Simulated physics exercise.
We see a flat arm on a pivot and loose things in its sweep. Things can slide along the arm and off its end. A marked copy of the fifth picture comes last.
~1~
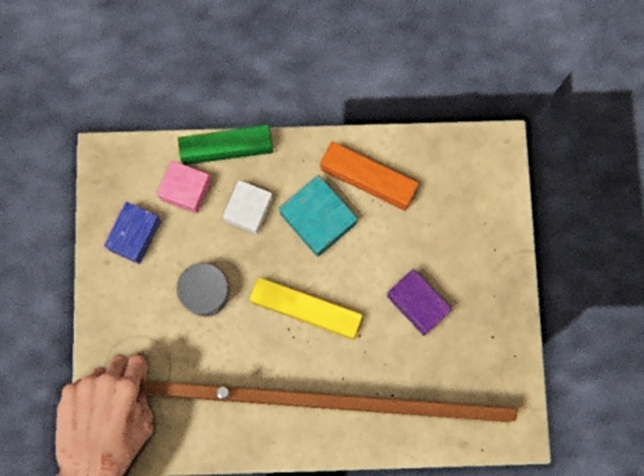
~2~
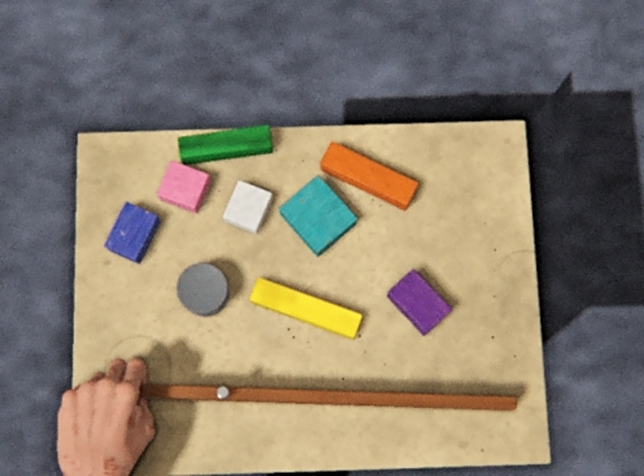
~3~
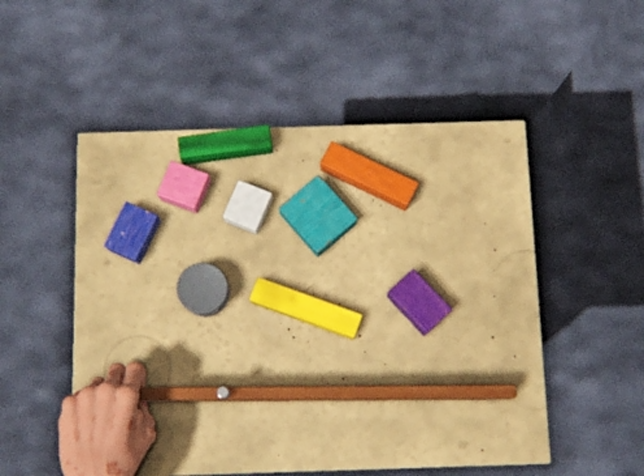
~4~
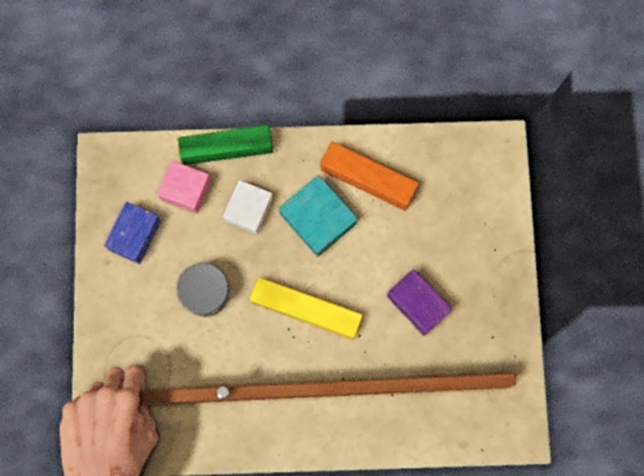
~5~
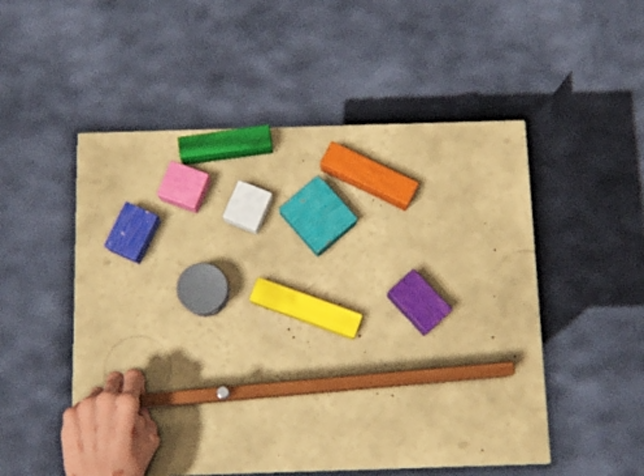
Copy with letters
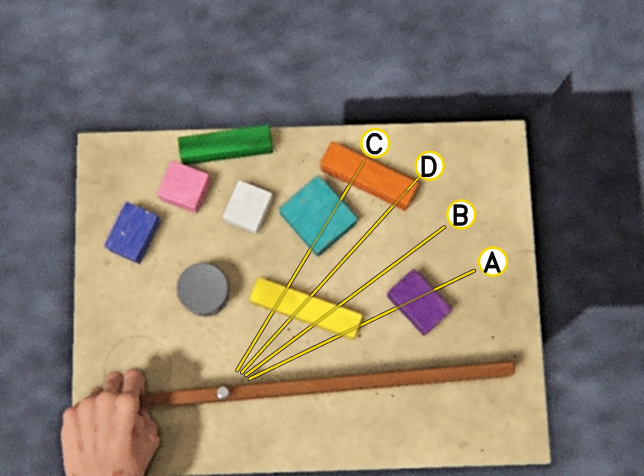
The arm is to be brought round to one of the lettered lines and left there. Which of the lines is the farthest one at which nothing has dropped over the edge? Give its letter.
The farthest safe stop is C.
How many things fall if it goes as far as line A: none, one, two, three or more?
By then, none.
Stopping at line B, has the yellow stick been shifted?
By then, yes.
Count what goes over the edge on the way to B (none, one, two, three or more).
The count is none.
On the marked copy, A at (363, 325); B at (347, 300); C at (302, 263); D at (326, 280).
Following C. Soon after the start, arm (361, 329); purple block (411, 270); yellow stick (303, 304).
Later, arm (331, 288); turquoise block (299, 206); purple block (363, 212).
In the end, arm (303, 265); orange bar (324, 132); purple block (327, 168); nothing has fallen.
As for the rest, A is safe but short; B is safe but short; D is safe but short.
